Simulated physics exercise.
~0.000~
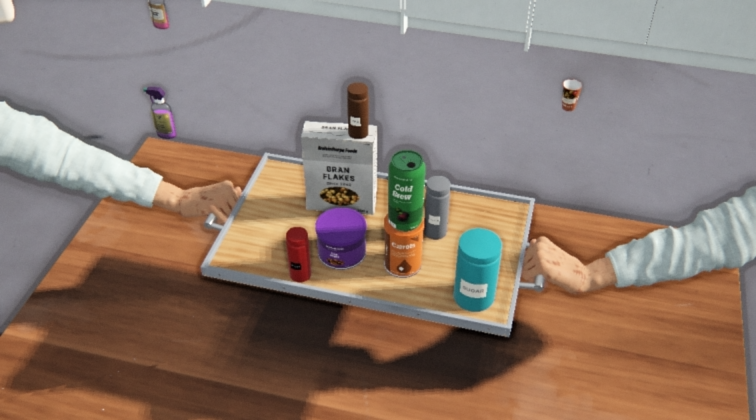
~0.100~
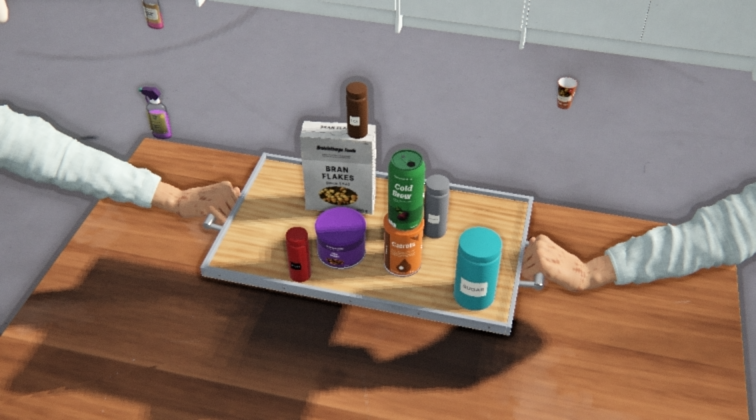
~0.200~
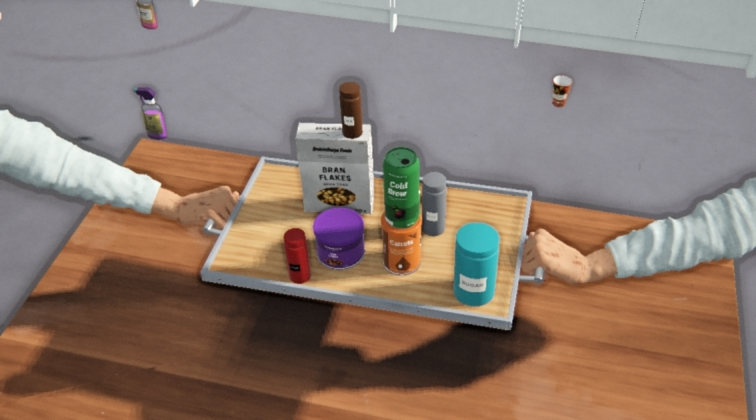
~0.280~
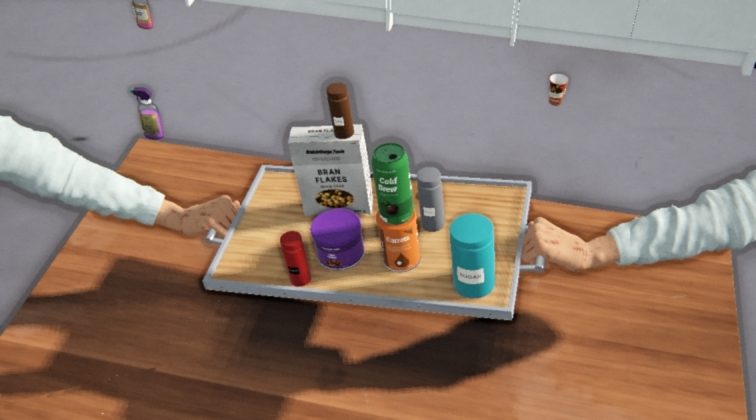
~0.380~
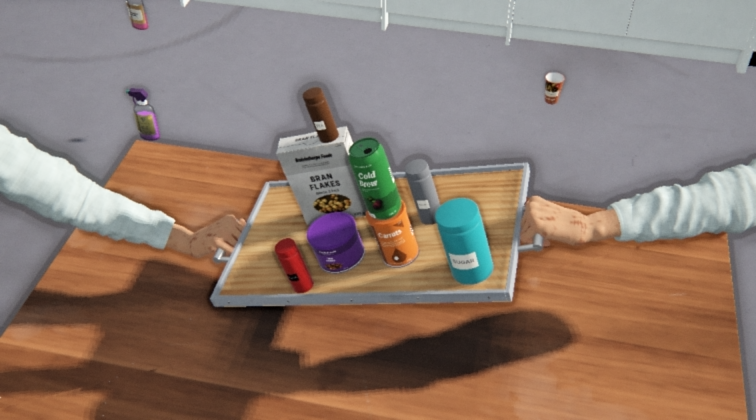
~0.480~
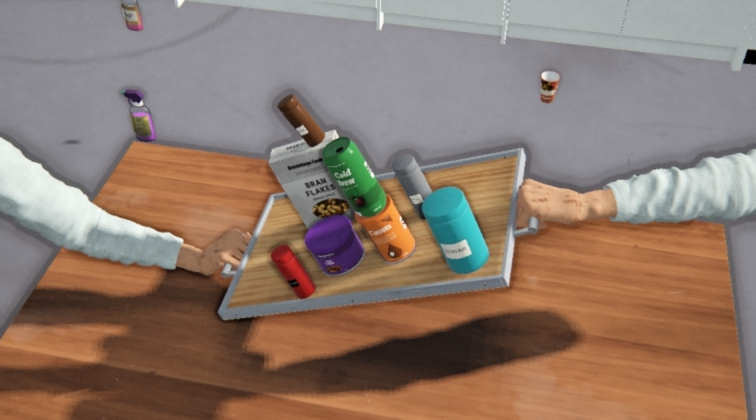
Two hands in pale sleeves grip a rimmed tray crowded with eight items above a wooden table, seen from above against a grey floor. A white bran flakes packet with a brown shaker stands at the back, a green can above an orange tin mid-tray, a grey shaker behind, purple tub and red shaker left, turquoise jar right. The tray starts level, then tilts increasingly left-side down, the items leaning left, as the view drifts slightly.
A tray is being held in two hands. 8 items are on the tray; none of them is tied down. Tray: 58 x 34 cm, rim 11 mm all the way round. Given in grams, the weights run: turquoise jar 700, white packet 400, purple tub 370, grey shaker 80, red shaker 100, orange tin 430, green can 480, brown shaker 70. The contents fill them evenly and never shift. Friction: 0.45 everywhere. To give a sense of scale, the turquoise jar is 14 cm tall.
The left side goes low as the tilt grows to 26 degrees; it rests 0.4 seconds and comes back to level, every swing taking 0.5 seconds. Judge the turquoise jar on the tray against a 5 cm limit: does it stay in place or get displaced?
It gets displaced.
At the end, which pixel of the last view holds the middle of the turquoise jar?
Around pixel (359, 248).
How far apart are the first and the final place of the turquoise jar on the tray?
Start to finish, roughly 22 cm.
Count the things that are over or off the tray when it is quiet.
The tally is 5.
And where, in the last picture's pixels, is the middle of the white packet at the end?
In the last view, its centre sits near (273, 164).
Around 0.68 s, tray tilted 26°, left edge down; turquoise jar shifted 3 cm near (437, 230); brown shaker on its side; green can tipped 42° against what carries it.
Around 0.88 s, tray tilted 26°, left edge down; green can and brown shaker now off the tray; turquoise jar shifted 8 cm near (412, 235); red shaker on its side.
Around 1.08 s, tray tilted 25°, left edge down; turquoise jar shifted 14 cm near (381, 241); grey shaker on its side; orange tin on its side.
Around 1.28 s, tray tilted 10°, left edge down; turquoise jar shifted 22 cm near (355, 247); grey shaker on its side; orange tin on its side.
Finally (3.1 s), off the tray, green can and brown shaker; on their side or leaning hard on the tray, grey shaker, red shaker and orange tin; not toppled but over 5 cm from the start, turquoise jar, white packet and purple tub. In the last view, turquoise jar near (359, 248).
